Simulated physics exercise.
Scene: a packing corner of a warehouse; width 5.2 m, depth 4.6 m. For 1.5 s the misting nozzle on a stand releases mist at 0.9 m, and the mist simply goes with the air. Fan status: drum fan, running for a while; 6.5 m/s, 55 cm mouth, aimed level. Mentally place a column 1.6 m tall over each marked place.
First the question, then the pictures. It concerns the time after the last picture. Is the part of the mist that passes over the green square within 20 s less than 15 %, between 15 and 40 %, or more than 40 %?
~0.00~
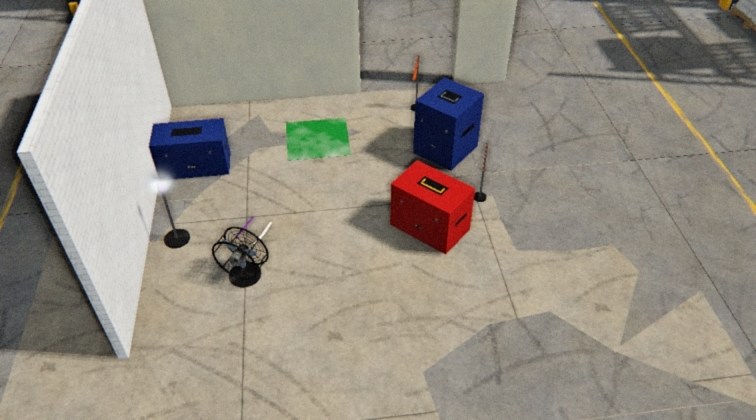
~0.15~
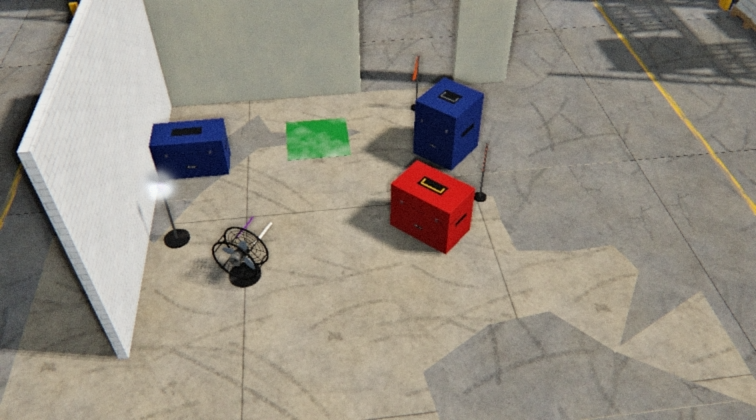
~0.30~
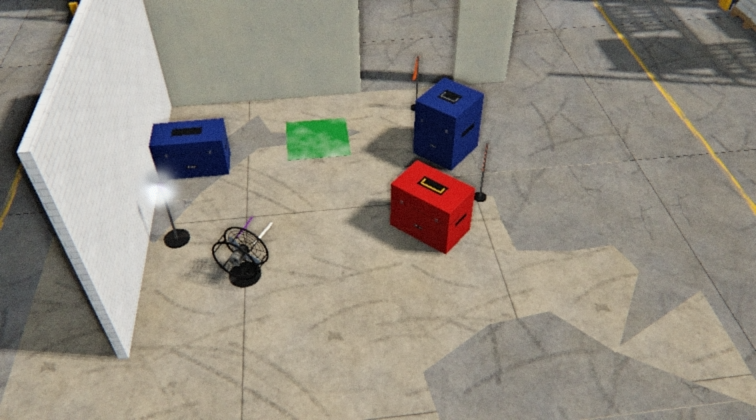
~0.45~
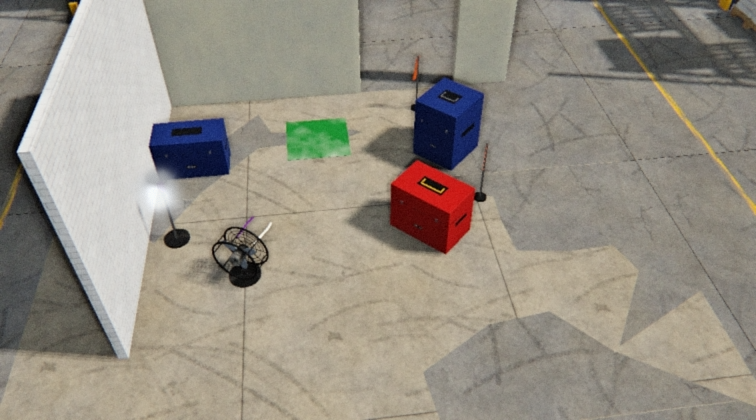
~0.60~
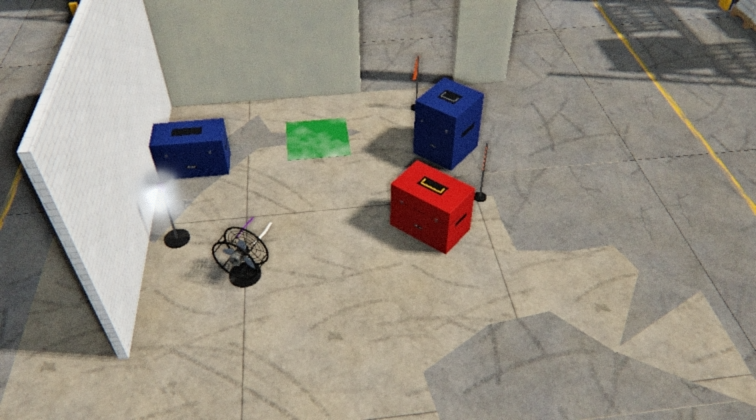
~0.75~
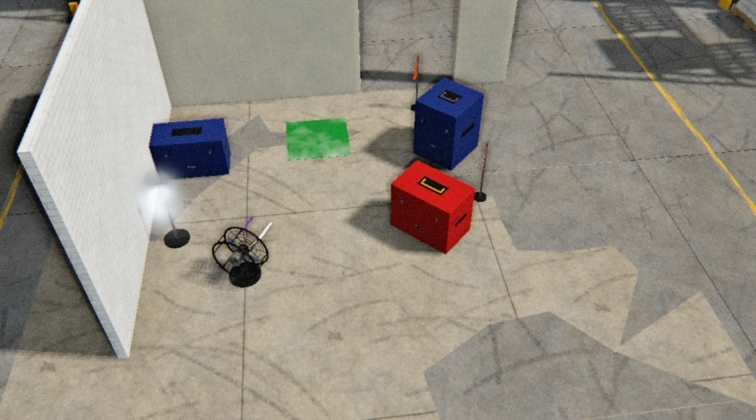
It is over 40 %.
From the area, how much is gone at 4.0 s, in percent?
Around 15 percent, I'd say.
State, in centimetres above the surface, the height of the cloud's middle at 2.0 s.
About 80 cm up.
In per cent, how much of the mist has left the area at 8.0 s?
60 %.
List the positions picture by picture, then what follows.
In the first frame, the mist is thickest near (160, 182), the misting nozzle on a stand stands at (163, 194) and the drum fan is at (240, 253).
In the second frame, the mist is thickest near (159, 185) and the green square is centred on (318, 138).
In the third frame, the mist is thickest near (159, 188) and a ribbon ends at (414, 80).
In the fourth frame, the mist is thickest near (158, 190), the top of a packing case is at (187, 132) and the top of a packing case is at (433, 186).
In the fifth frame, the mist is thickest near (158, 192).
In the sixth frame, the mist is thickest near (158, 194) and reaches out to (159, 216) and a ribbon ends at (414, 80).
By 2.0 s, 0 % is gone from the area; 2 % has passed over the green square, and the middle of the rest is near (163, 219).
By 4.0 s, 14 % is gone from the area; 45 % has passed over the green square, and the middle of the rest is near (241, 213).
By 8.0 s, 60 % is gone from the area; 75 % has passed over the green square, and the middle of the rest is near (198, 151).
By 20.0 s, 92 % is gone from the area; 90 % has passed over the green square.
